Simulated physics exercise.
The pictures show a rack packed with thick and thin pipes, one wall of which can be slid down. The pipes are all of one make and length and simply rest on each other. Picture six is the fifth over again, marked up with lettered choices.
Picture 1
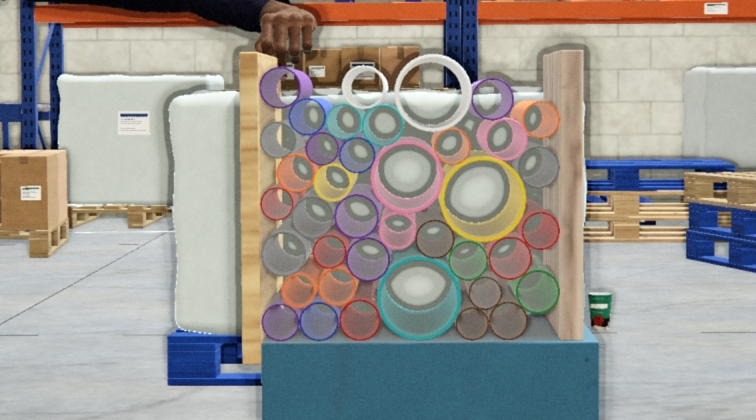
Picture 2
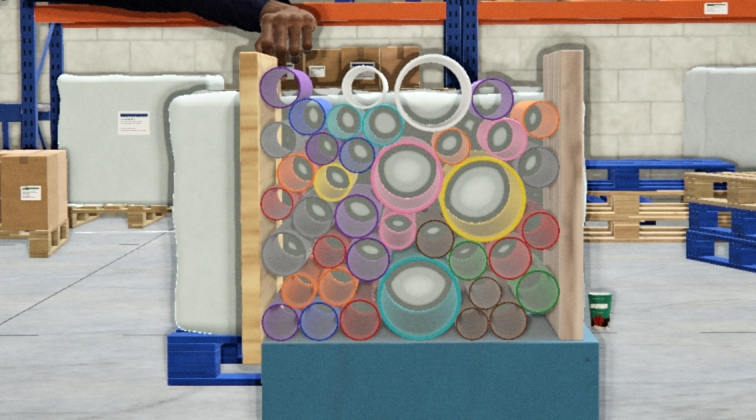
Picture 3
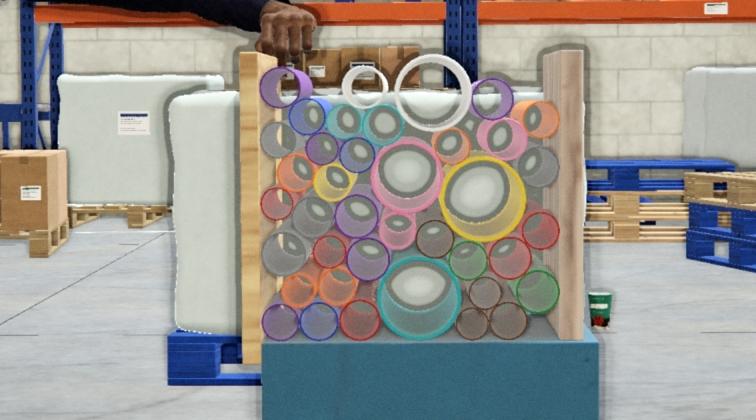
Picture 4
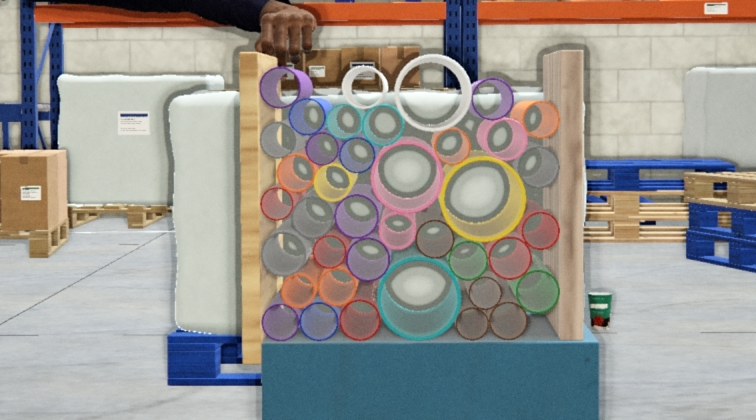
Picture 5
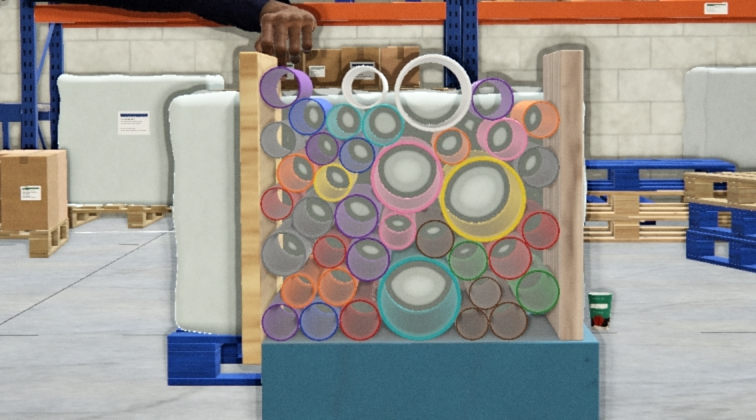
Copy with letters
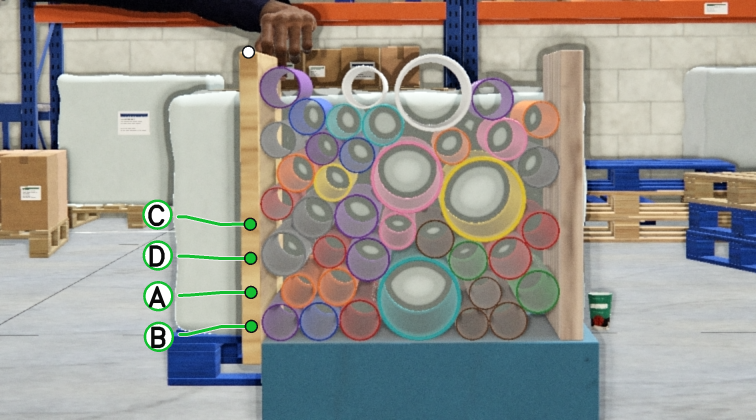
The clip opens on a rack of colourful pipes of mixed sizes, stacked between two wooden side boards on a blue base in a warehouse. A hand rests at the top of the left board, above a purple pipe, and throughout, neither hand nor pipes visibly move.
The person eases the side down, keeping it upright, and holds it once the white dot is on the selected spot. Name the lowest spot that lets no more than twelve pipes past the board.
The last mark within the limit is D.
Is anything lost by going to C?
Yes.
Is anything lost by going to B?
Yes.
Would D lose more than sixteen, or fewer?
Fewer than sixteen.
On the copy, A at (251, 292); B at (251, 326); C at (250, 224); D at (250, 258); the white dot at (248, 52).
On D. First, top of the board (260, 141).
Then, top of the board (261, 239).
Finally, top of the board (261, 257), about eight out over the board.
By contrast, A thirteen out over the board; B more than twelve out over the board; C about four out over the board.
